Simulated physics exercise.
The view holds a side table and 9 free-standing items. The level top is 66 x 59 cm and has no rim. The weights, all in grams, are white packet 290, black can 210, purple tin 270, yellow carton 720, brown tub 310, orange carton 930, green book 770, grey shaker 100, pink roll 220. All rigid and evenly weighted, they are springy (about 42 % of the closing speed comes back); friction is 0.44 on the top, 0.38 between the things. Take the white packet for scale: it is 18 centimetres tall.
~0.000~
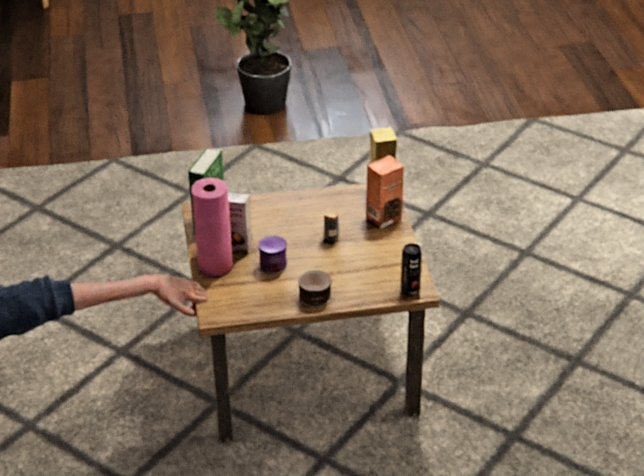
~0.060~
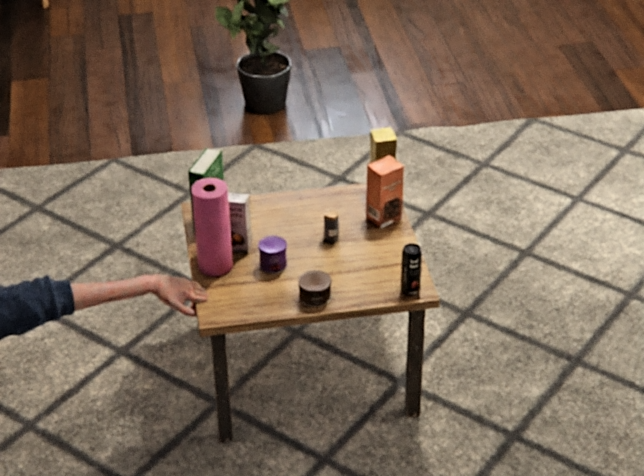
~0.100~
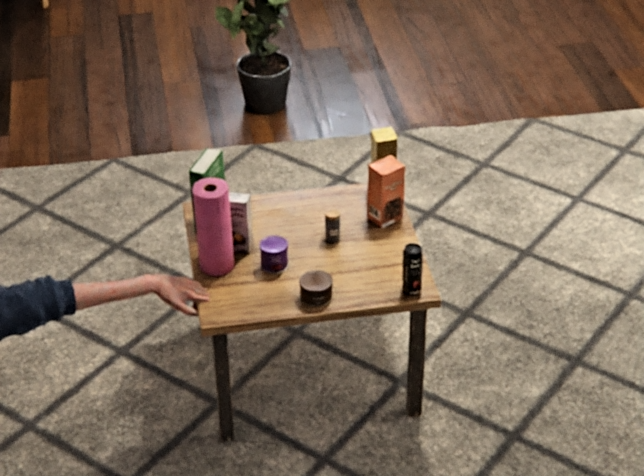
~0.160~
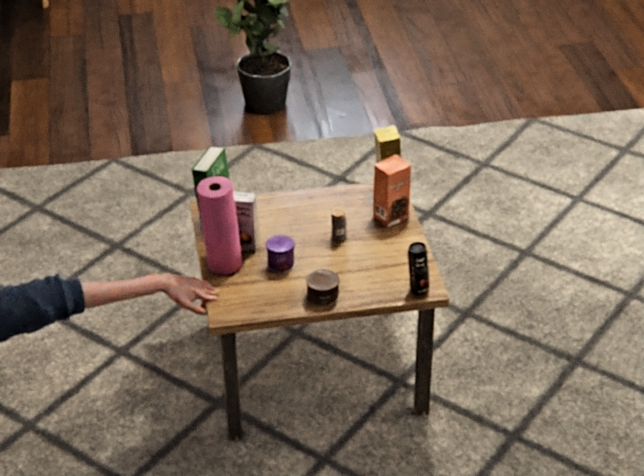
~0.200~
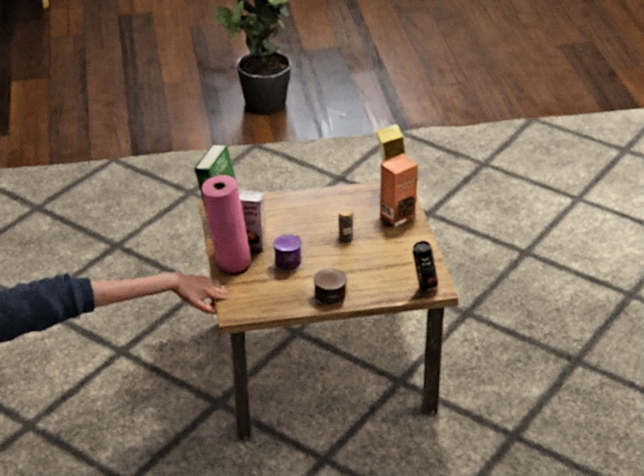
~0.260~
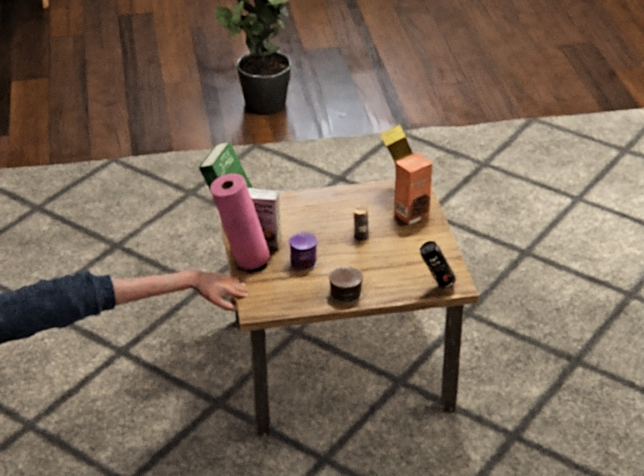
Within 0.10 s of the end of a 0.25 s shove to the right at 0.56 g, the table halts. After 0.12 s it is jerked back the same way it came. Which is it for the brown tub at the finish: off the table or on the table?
It ends on the table.
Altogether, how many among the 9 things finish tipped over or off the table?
That makes 7.
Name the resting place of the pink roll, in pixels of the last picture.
Resting point, approx. (227, 285) px.
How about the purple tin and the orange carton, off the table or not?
Purple tin: In bounds; orange carton: Out of bounds.
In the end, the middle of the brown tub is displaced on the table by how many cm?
It ends up around 8 cm from its start.
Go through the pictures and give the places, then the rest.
In the first frame, brown tub (315, 289); white packet (232, 222).
In the second frame, purple tin (273, 255); yellow carton (383, 164).
In the third frame, orange carton (386, 192).
In the fourth frame, table along by 3 cm; grey shaker (339, 225).
In the fifth frame, table along by 5 cm; white packet (246, 221).
In the sixth frame, table along by 11 cm; brown tub (346, 285) shifted 2 cm; purple tin (303, 251) shifted 2 cm.
Around 0.46 s, table along by 24 cm; green book now off the table; brown tub shifted 2 cm near (408, 277); yellow carton on its side.
Around 0.76 s, table along by 10 cm; orange carton now off the table; brown tub shifted 13 cm near (395, 279); grey shaker on its side.
Around 0.96 s, brown tub shifted 9 cm near (348, 285); grey shaker on its side; pink roll at 68° to upright.
Finally (3.6 s), off the table, orange carton and green book; on their side or leaning hard on the table, white packet, black can, yellow carton, grey shaker and pink roll; not toppled but over 5 cm from the start, purple tin and brown tub. In the last view, brown tub near (345, 285).
